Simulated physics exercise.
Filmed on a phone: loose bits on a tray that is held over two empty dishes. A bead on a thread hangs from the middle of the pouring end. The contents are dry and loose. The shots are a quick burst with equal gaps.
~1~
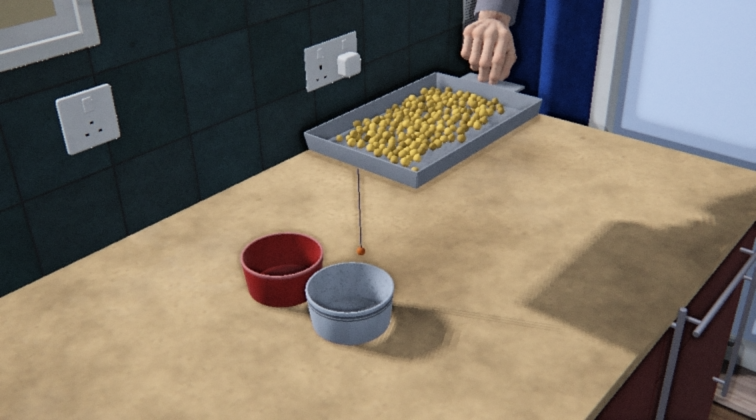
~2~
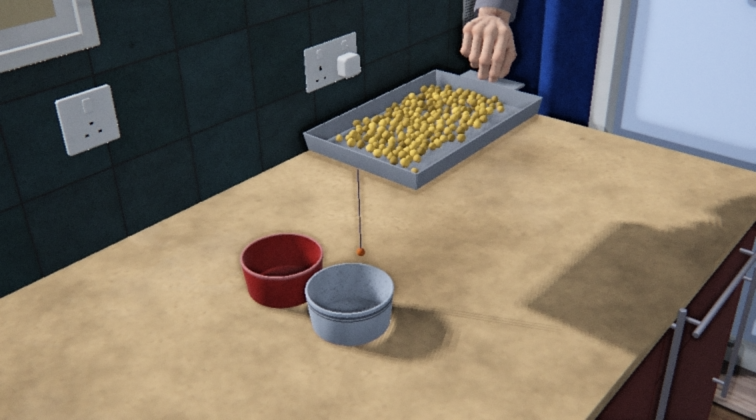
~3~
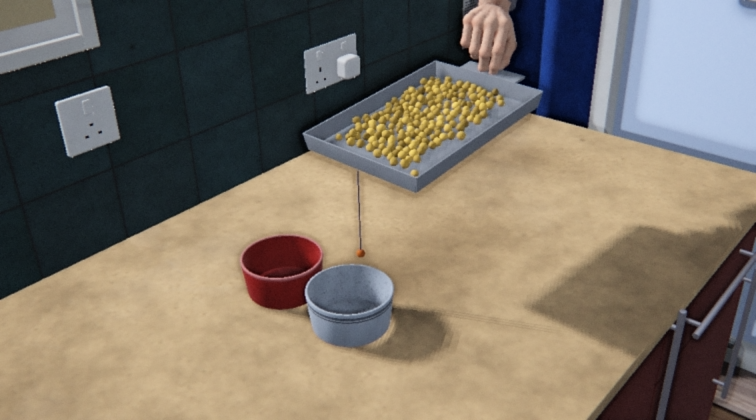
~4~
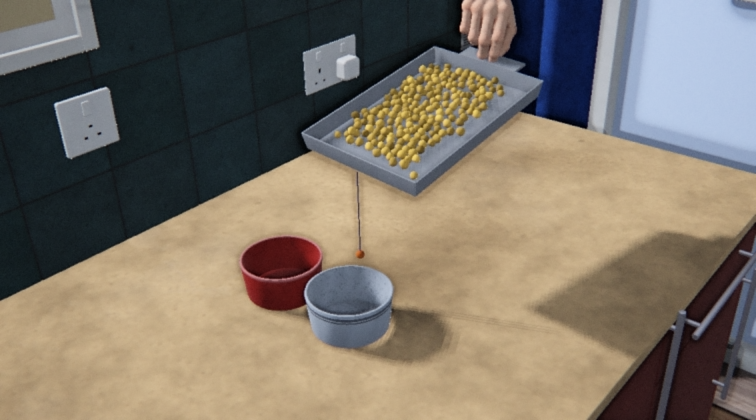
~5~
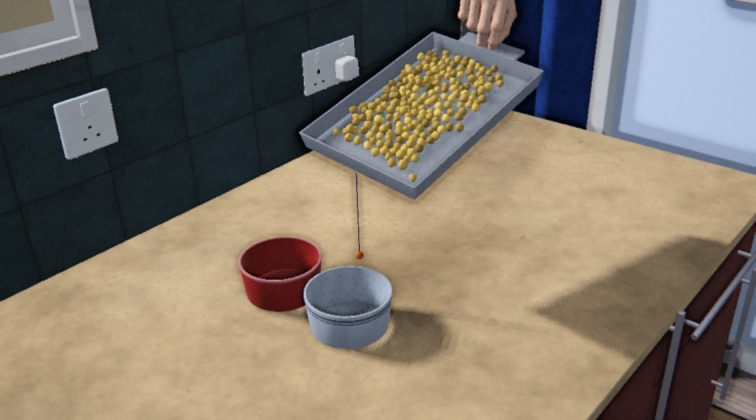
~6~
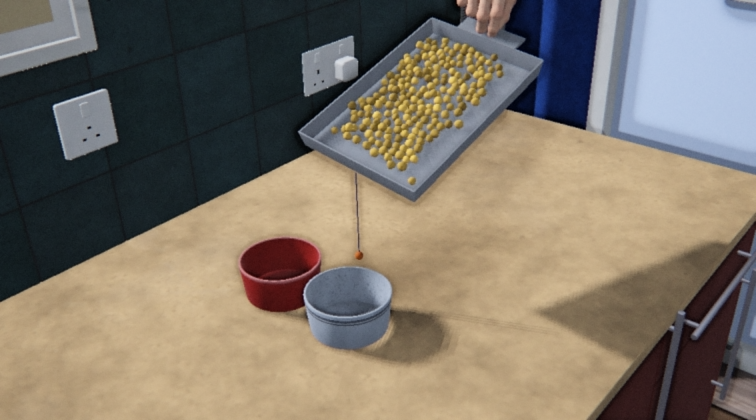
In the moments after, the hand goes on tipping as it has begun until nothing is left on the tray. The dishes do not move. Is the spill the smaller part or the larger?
They take only the smaller part between them.
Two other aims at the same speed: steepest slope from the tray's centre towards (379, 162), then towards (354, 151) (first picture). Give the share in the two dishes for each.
In turn 70 and 90 in a hundred.
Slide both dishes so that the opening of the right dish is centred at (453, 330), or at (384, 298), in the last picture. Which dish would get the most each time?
The first try: The left dish. The second: The right one.
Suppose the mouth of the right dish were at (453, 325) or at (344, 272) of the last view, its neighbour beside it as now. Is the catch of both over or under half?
The first try: Above a half. The second: The smaller part.
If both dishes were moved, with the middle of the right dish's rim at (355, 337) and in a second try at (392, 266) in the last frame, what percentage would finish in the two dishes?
In turn 10 and 10 in a hundred.
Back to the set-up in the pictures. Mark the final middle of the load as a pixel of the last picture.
Roughly at (401, 342).
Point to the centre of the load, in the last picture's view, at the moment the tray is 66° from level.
Close to (401, 150).
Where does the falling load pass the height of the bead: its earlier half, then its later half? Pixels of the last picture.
Early half (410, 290), late half (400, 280).
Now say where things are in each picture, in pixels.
In the first frame, corners of the pouring end at (308, 133) and (416, 170), level; middle of the load at (424, 121), puffed corn balls; left dish at (253, 286); right dish at (321, 322); bead on its thread at (361, 251).
In the second frame, corners of the pouring end at (308, 133) and (416, 172), level; middle of the load at (423, 119).
In the third frame, corners of the pouring end at (307, 133) and (416, 175), tipped barely, lowest at the right corner; middle of the load at (423, 115).
In the fourth frame, corners of the pouring end at (306, 133) and (415, 180), tipped a little, lowest at the right corner; middle of the load at (422, 108).
In the fifth frame, corners of the pouring end at (304, 132) and (414, 185), tipped clearly, lowest at the right corner; middle of the load at (421, 101).
In the sixth frame, corners of the pouring end at (303, 131) and (413, 188), tipped clearly, lowest at the right corner; middle of the load at (420, 95); left dish at (251, 290); right dish at (319, 326).
Soon after the last picture, tray tipped steeply; nearly all on the tray; a stray few in the air.
A little later, tray tipped past a quarter turn; about a third on the tray; a small part in the right dish; about a third outside both; about a quarter in the air.
Later still, tray tipped past a quarter turn; about a quarter in the right dish; most outside both.
At rest, tray tipped past a quarter turn; about a quarter in the right dish; none in the left dish; most outside both.
